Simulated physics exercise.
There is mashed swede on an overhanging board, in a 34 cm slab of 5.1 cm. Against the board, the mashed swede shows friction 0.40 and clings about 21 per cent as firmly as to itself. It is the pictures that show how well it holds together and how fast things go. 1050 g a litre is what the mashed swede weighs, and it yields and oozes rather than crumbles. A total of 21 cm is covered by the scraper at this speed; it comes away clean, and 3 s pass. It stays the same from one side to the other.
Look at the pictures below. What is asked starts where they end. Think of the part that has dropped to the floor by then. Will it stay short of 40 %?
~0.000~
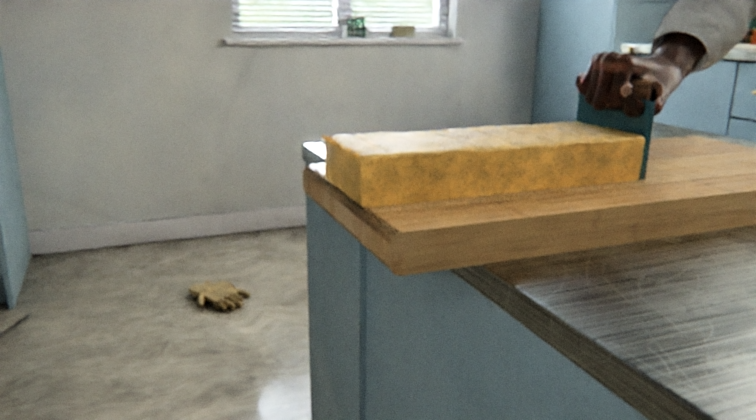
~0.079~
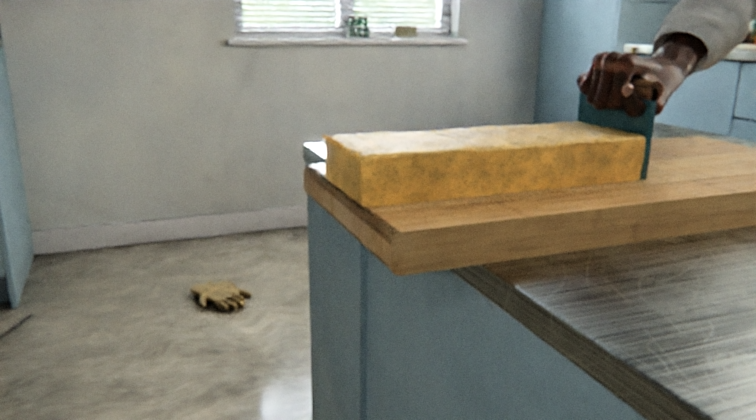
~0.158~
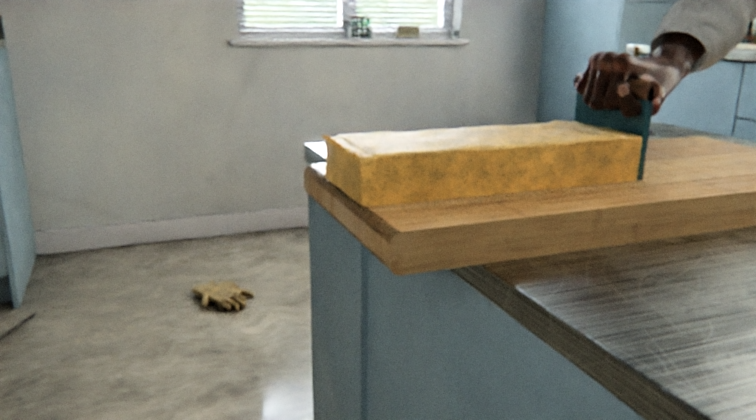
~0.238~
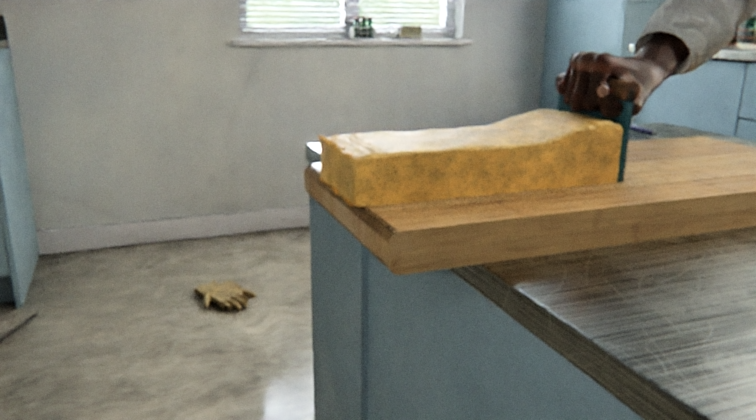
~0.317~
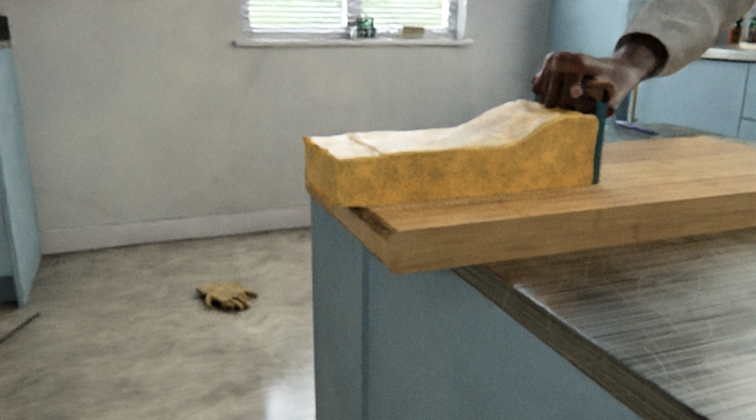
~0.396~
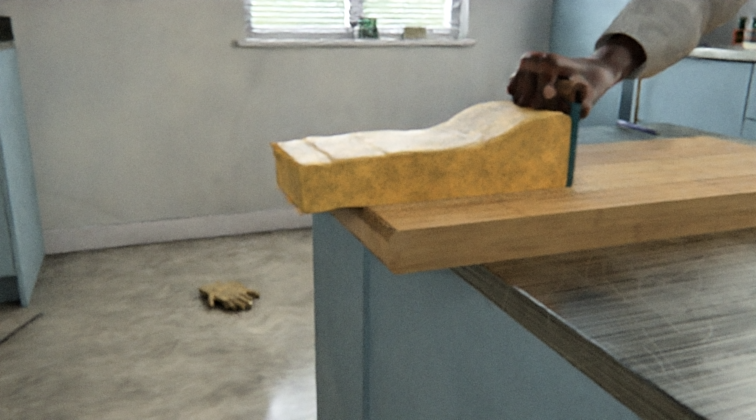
No, it ends above 40 %.
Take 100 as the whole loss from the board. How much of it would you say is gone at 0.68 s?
Around 100 per cent.
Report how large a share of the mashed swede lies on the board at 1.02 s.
That comes to about 50 per cent.
By 0.68 s, 51 % lies on the board and 0 % has fallen.
By 1.02 s, 51 % lies on the board and 46 % has fallen.
By 1.35 s, 51 % lies on the board and 46 % has fallen.
By 1.69 s, 51 % lies on the board and 46 % has fallen.
By 3.69 s, at the end, 51 % lies on the board and 46 % has fallen.
